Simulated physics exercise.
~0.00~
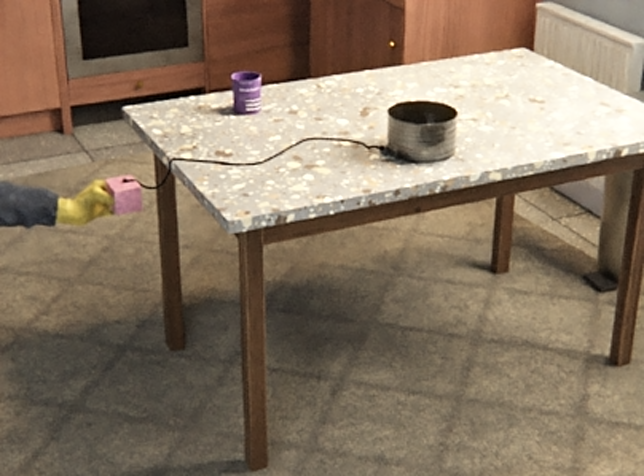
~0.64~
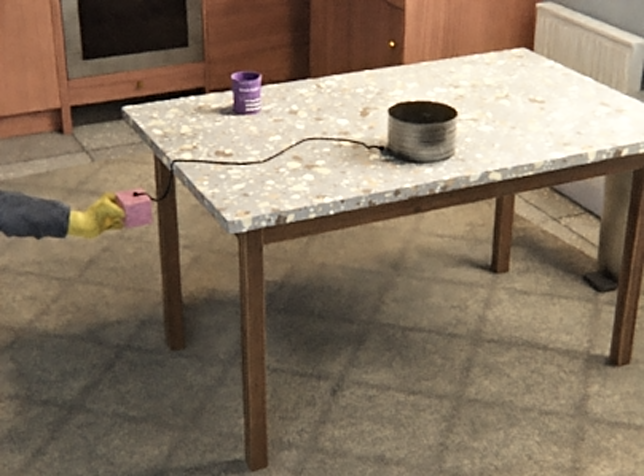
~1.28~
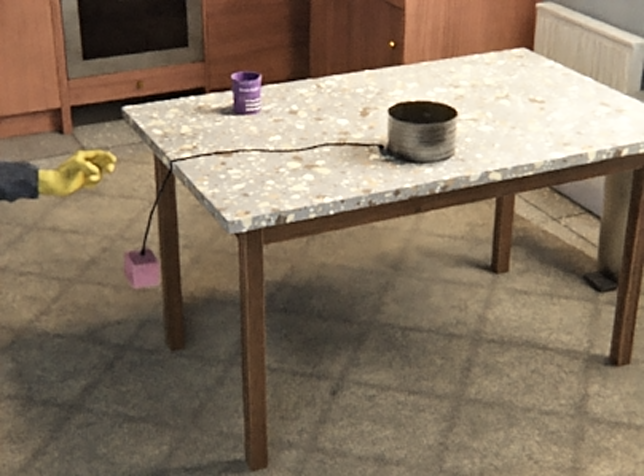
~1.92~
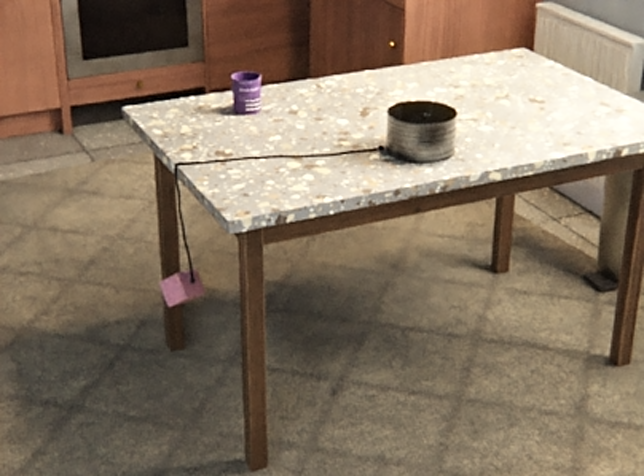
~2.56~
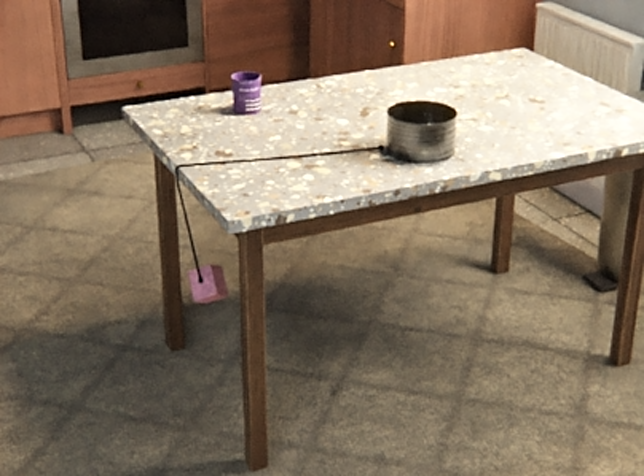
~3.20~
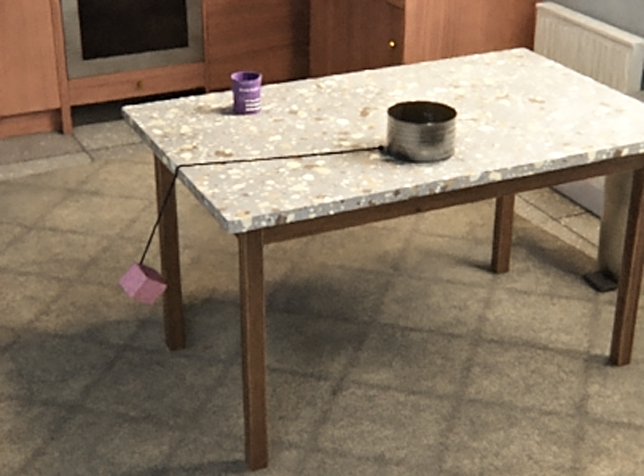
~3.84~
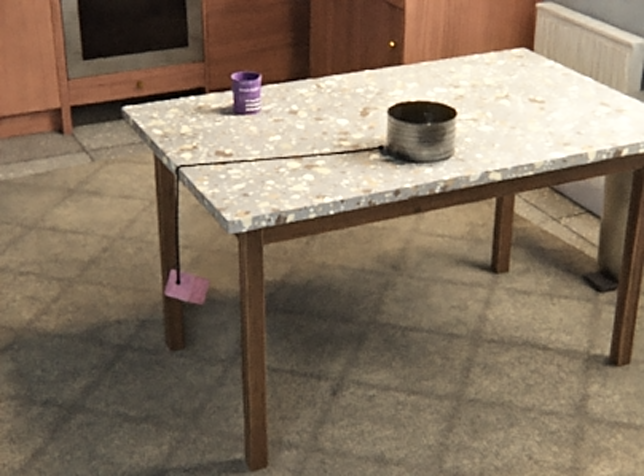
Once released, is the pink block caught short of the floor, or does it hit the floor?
It is caught short of the floor, swinging on its string from the table edge while the purple cup stays on top.
Pink block released by a yellow-gloved hand, dropping and swinging on its string below a table edge, pot and purple cup staying put.
